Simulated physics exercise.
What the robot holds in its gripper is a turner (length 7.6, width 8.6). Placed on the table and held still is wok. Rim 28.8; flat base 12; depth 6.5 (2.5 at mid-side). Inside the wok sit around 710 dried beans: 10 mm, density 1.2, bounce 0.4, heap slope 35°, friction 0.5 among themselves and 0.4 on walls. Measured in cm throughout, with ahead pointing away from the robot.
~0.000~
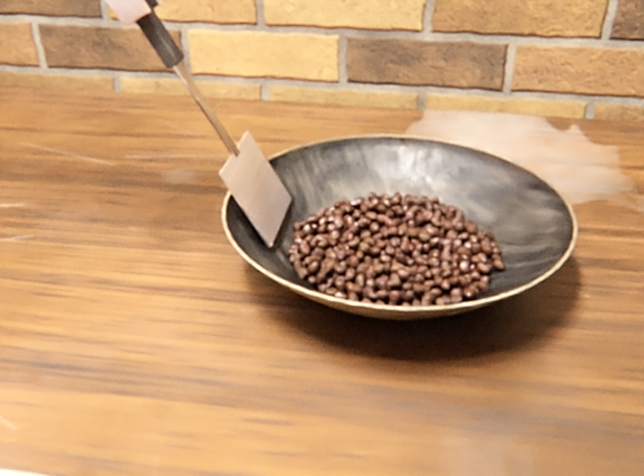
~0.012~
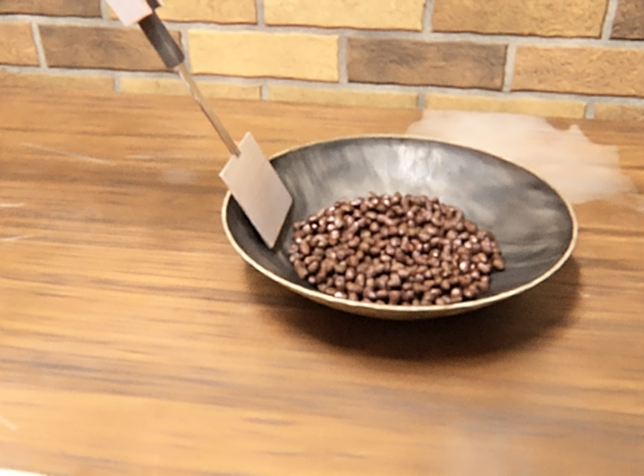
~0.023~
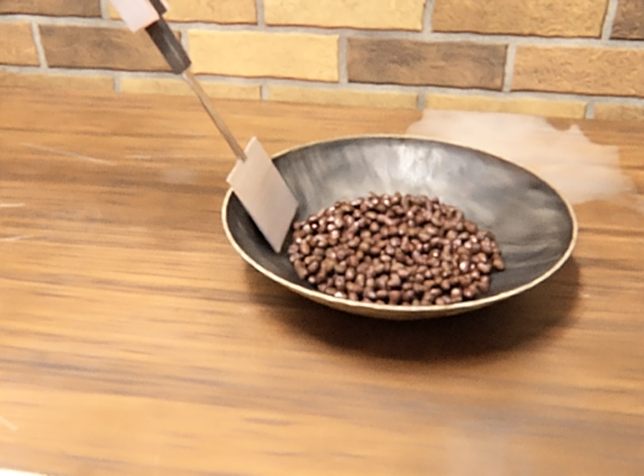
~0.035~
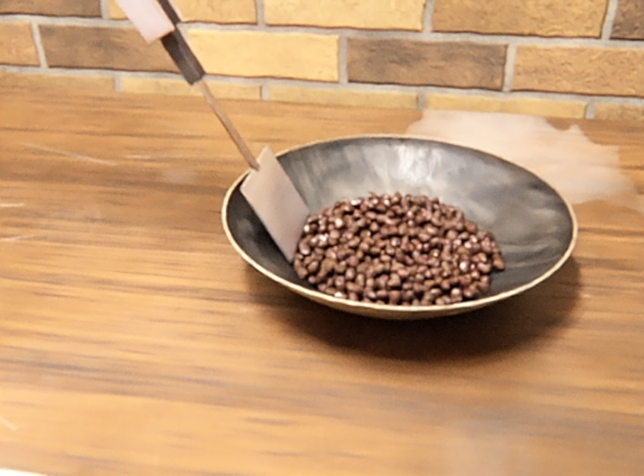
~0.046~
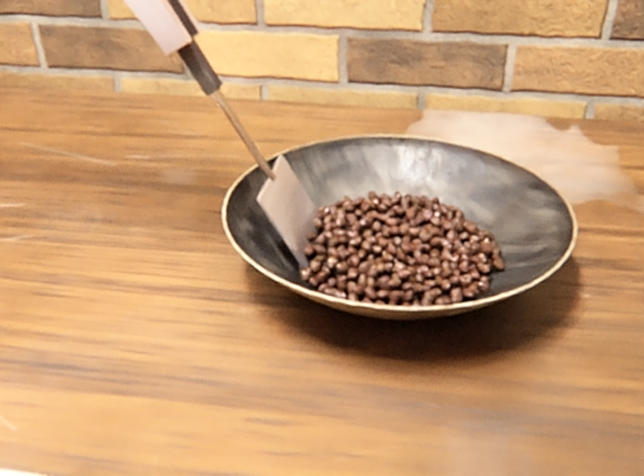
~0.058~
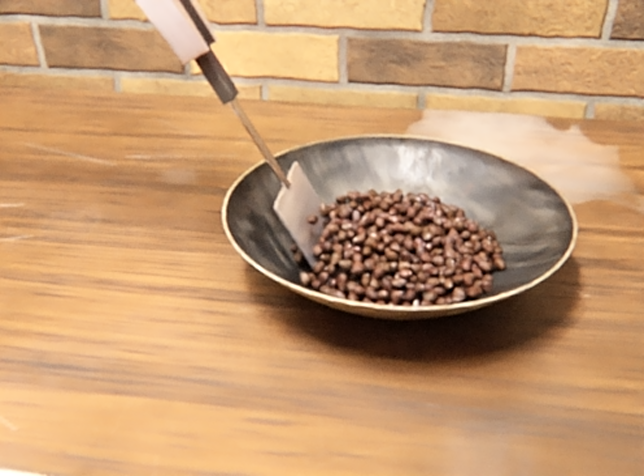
A wooden tabletop with streaked grain, backed by a wall of tan and brown bricks, is seen from slightly above by a still camera. A dark wok with a pale rim holds a mound of glossy reddish-brown beans, with a light-coloured turner at its left side. Held from above, the turner slides slowly down and rightward against the left edge of the beans, nudging them slightly.
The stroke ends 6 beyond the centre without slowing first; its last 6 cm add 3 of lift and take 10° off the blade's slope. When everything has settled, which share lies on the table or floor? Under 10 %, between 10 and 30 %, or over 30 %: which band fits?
The band that fits is between 10 and 30 %.
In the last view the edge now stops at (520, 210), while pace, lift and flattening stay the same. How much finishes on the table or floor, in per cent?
Close to 45 per cent finishes on the table or floor.
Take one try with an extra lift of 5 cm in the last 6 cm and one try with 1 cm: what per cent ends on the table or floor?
Near 15 and 15 percent respectively.
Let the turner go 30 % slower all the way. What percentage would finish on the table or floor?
In that case, close to 5 per cent.
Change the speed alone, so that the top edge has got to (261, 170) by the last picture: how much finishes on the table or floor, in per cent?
About 0 percent.
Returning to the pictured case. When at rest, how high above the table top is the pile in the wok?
7.5 cm.
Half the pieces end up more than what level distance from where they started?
Distance: Near 5 cm.
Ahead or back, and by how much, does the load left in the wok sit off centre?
Ahead, by about 5.0 cm.
After 0.09 s, sloping 60°, highest piece 10 above the table; 714 in the wok.
After 0.12 s, sloping 57°, highest piece 14 above the table; 713 in the wok, 1 on the blade or in flight.
After 0.34 s, sloping 50°, highest piece 12 above the table; 596 in the wok, 40 on the table or floor, 78 on the blade or in flight.
After 1.39 s, sloping 50°, highest piece 7 above the table; 594 in the wok, 120 on the table or floor.
At rest, 594 in the wok, 120 on the table or floor. That is 17 % on the table or floor.
